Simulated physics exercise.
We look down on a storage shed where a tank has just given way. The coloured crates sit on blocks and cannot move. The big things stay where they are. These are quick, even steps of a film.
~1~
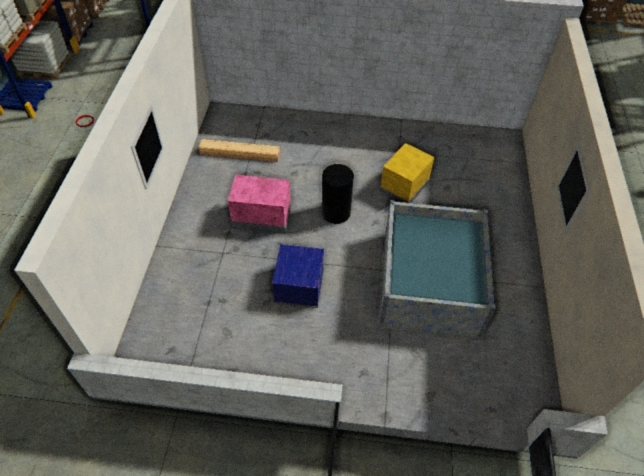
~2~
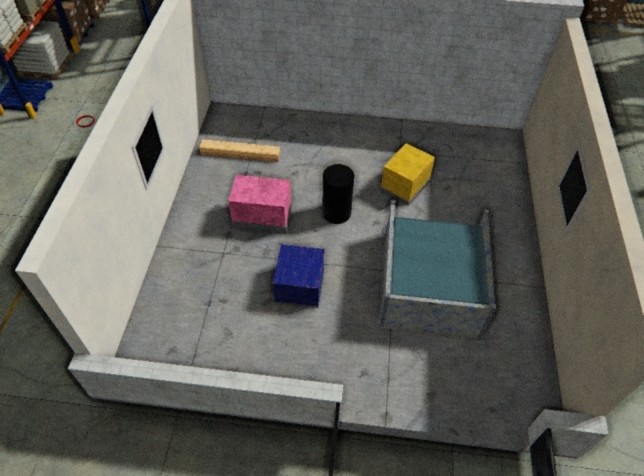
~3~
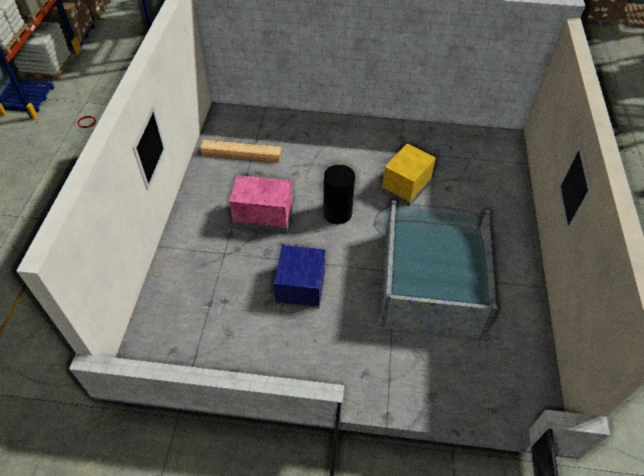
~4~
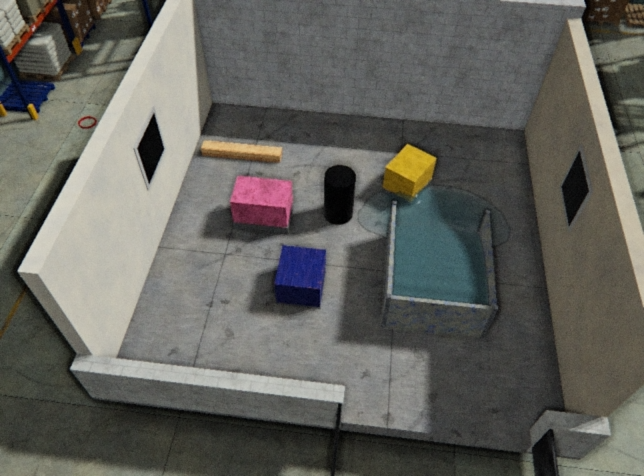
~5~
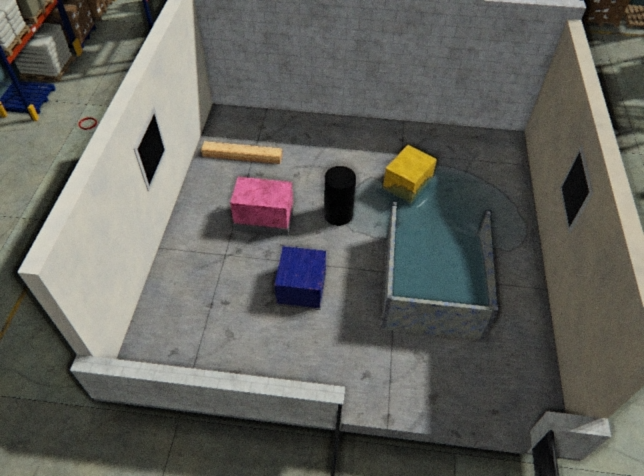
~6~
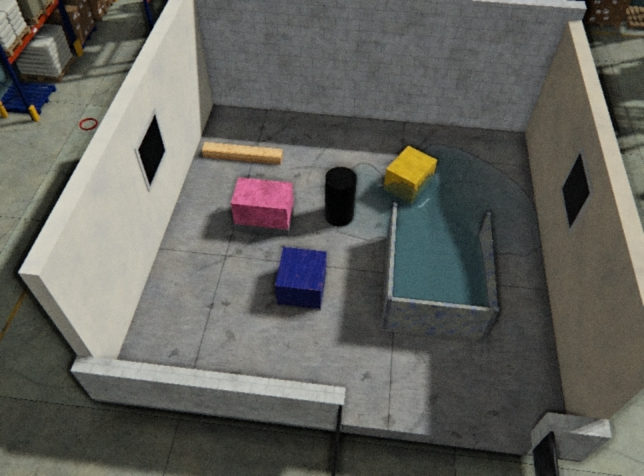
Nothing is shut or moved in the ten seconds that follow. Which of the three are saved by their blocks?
One by one: The blue crate is wetted; the pink crate escapes dry; the yellow crate is wetted.
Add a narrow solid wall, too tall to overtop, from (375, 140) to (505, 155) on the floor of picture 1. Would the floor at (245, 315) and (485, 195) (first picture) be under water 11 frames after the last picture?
In turn: Free of water, awash.
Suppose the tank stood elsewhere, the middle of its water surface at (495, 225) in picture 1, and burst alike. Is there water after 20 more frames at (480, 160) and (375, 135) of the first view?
One after the other: Under water, flooded.
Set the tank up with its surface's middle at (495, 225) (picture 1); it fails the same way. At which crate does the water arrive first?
First comes the yellow one.
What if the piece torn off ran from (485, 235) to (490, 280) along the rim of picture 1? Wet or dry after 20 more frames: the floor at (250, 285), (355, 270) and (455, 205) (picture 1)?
One after the other: Dry, clear, wet.
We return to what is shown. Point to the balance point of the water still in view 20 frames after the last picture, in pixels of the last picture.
Roughly at (406, 181).
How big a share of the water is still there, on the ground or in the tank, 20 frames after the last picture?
About 100 per cent.
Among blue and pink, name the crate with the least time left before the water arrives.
That is the pink crate.
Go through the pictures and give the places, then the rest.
The first picture shows the open tank at (438, 255) is whole and still.
In the second picture, the front is at a hidden place, out from the gap on the open tank's far side.
In the third picture, water pours out on the open tank's far side and has run to a hidden place.
In the fourth picture, the front is at (481, 200), out from the gap on the open tank's far side.
In the fifth picture, water pours out on the open tank's far side and has run to (470, 176).
In the sixth picture, the front is at (443, 147), out from the gap on the open tank's far side.
A moment on, water covers 30 % of the floor; the blue crate not reached, the pink crate not reached, the yellow crate water round its plinth.
Next, water covers 40 % of the floor; the blue crate not reached, the pink crate water round its plinth, the yellow crate water round its plinth.
Then, water covers 50 % of the floor; the blue crate water round its plinth, the pink crate water round its plinth, the yellow crate water round its plinth.
Later, water covers 70 % of the floor; the blue crate water round its plinth, the pink crate water round its plinth, the yellow crate water round its plinth.
In the end, water covers 95 % of the floor; the blue crate was topped, the pink crate stayed above the water, the yellow crate was topped.
